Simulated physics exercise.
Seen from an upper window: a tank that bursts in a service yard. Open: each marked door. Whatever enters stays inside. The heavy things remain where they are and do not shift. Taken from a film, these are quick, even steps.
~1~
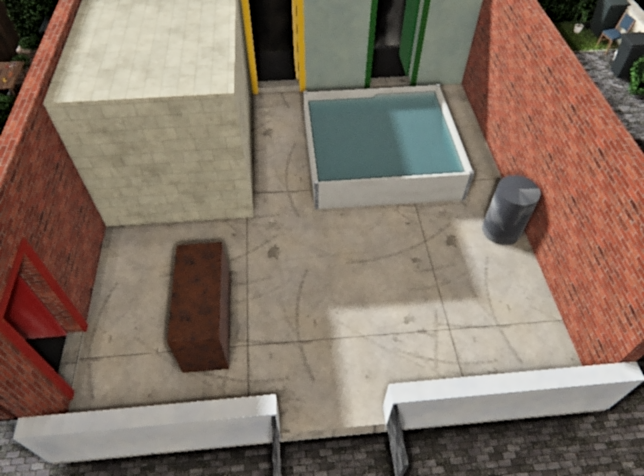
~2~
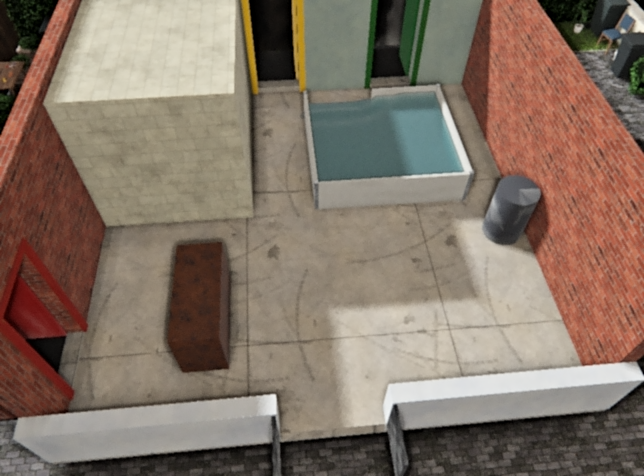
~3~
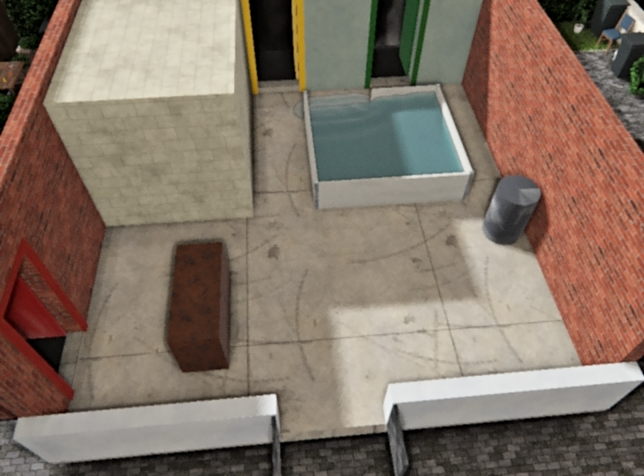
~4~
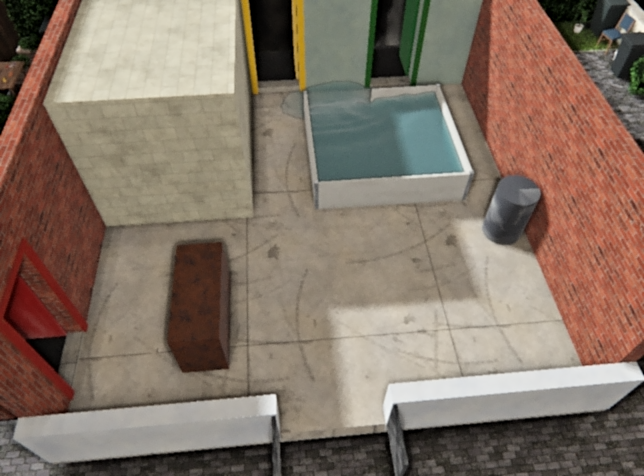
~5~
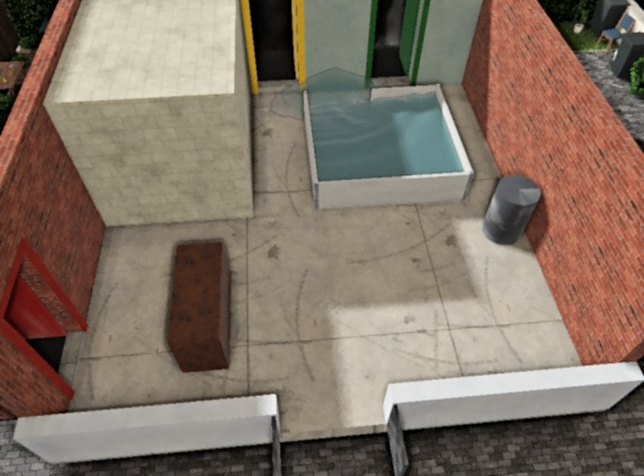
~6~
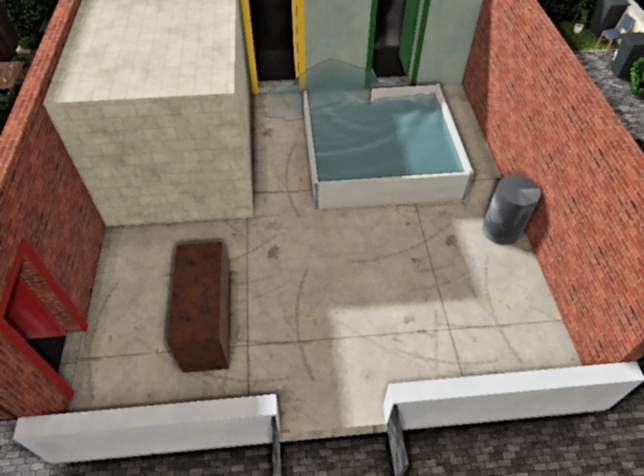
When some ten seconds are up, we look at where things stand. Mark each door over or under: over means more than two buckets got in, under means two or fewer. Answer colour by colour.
Red door - under, green door - over, yellow door - over.
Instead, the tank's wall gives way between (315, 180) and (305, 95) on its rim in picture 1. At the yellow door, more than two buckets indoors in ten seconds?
Outcome - yellow door: Above threshold.
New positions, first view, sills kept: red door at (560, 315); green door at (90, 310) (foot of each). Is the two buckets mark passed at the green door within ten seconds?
Result for green: It comes in under it.
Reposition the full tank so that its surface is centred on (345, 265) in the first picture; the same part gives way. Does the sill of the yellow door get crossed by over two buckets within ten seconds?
My call is that the yellow one gets too much.
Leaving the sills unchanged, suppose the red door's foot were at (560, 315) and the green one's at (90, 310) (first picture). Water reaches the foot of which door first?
That would be the yellow door.
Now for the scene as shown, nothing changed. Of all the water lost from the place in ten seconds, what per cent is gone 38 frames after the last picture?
Around 55 percent.
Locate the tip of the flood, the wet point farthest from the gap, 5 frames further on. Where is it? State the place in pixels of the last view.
I would point to (458, 88).
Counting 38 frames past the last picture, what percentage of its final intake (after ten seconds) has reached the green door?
It comes to around 90 percent of the ten-second total.
A moment on, water covers 15 % of the floor; the red door not reached, the green door under two buckets in, the yellow door under two buckets in.
Next, water covers 20 % of the floor; the red door not reached, the green door under two buckets in, the yellow door over two buckets in.
Then, water covers 40 % of the floor; the red door not reached, the green door over two buckets in, the yellow door far over two buckets in.
Later, water covers 75 % of the floor; the red door not reached, the green door over two buckets in, the yellow door far over two buckets in.
In the end, water covers 90 % of the floor; the red door wet at the sill, nothing in, the green door over two buckets in, the yellow door far over two buckets in.
